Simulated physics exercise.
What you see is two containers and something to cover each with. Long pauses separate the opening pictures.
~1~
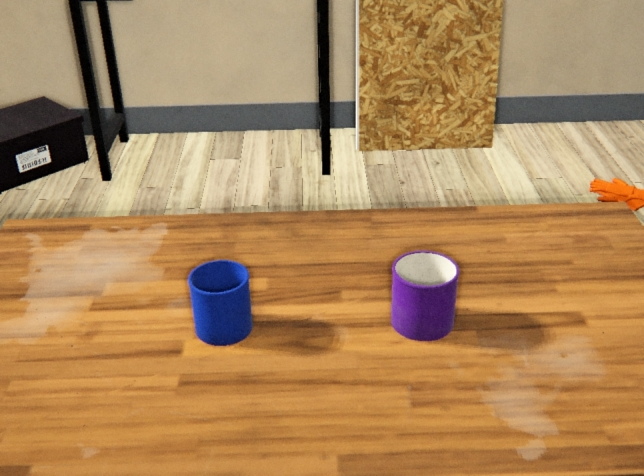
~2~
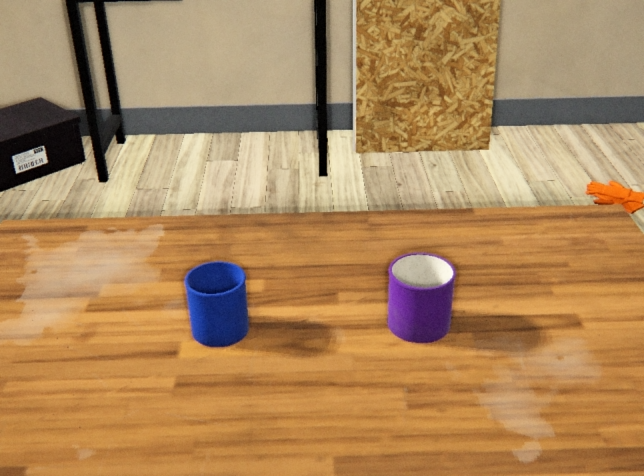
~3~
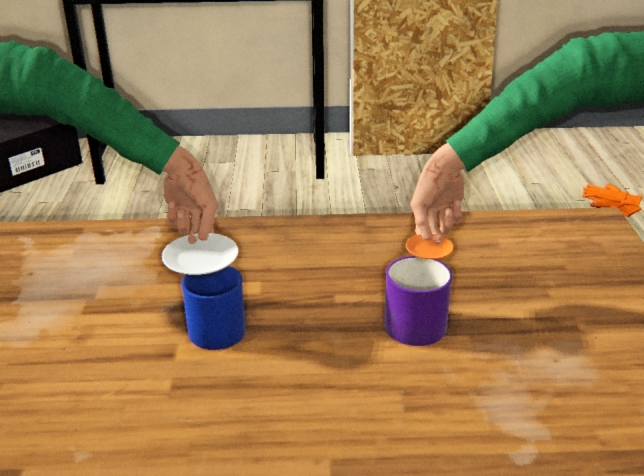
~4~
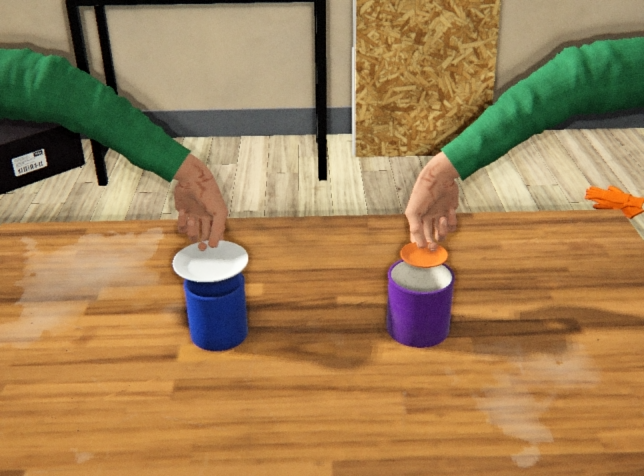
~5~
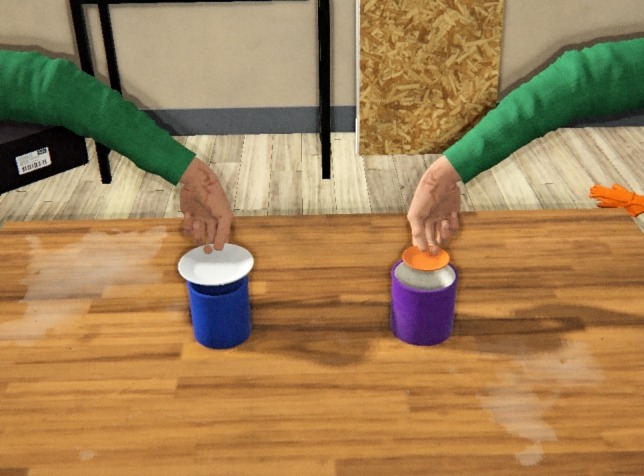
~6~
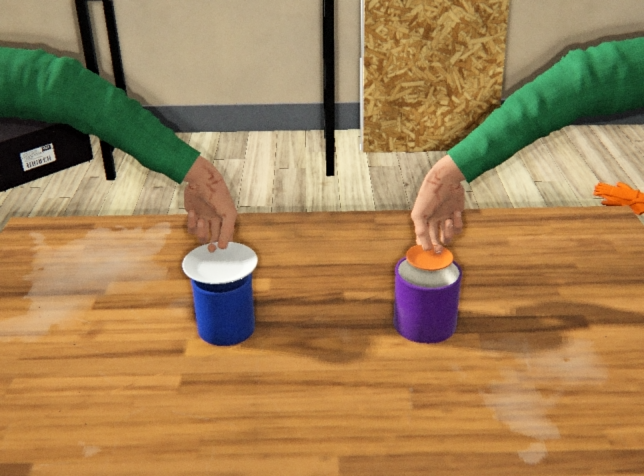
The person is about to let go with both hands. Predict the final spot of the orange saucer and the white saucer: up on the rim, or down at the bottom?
The orange saucer goes down to the bottom. The white saucer stays up on the rim.
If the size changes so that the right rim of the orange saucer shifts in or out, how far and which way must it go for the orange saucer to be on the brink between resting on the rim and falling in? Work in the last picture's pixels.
Going right by 8 pixels does it.
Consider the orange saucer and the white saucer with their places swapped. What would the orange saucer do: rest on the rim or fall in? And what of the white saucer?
Swapped, the orange saucer tumbles in and the white saucer does not fall in.
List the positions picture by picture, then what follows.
In the first picture, right pot (424, 295).
In the second picture, left beaker (218, 304).
In the third picture, still on the way; orange saucer (430, 248); right pot (417, 300).
In the fourth picture, still on the way; white saucer (211, 263); left beaker (217, 308).
In the fifth picture, still on the way; orange saucer (426, 260); right pot (423, 300).
In the sixth picture, in place, still held; orange saucer (429, 259); white saucer (221, 265); left beaker (224, 303).
Then, 0.14 s later than the last frame, orange saucer shifted about its own width near (428, 283); white saucer moving near (221, 272).
Then, 0.22 s later than the last frame, orange saucer fallen near (425, 317); white saucer sitting on the rim near (221, 272).
When it is over, the orange saucer slips past the rim, near (425, 319); the white saucer works as a lid, near (221, 272).
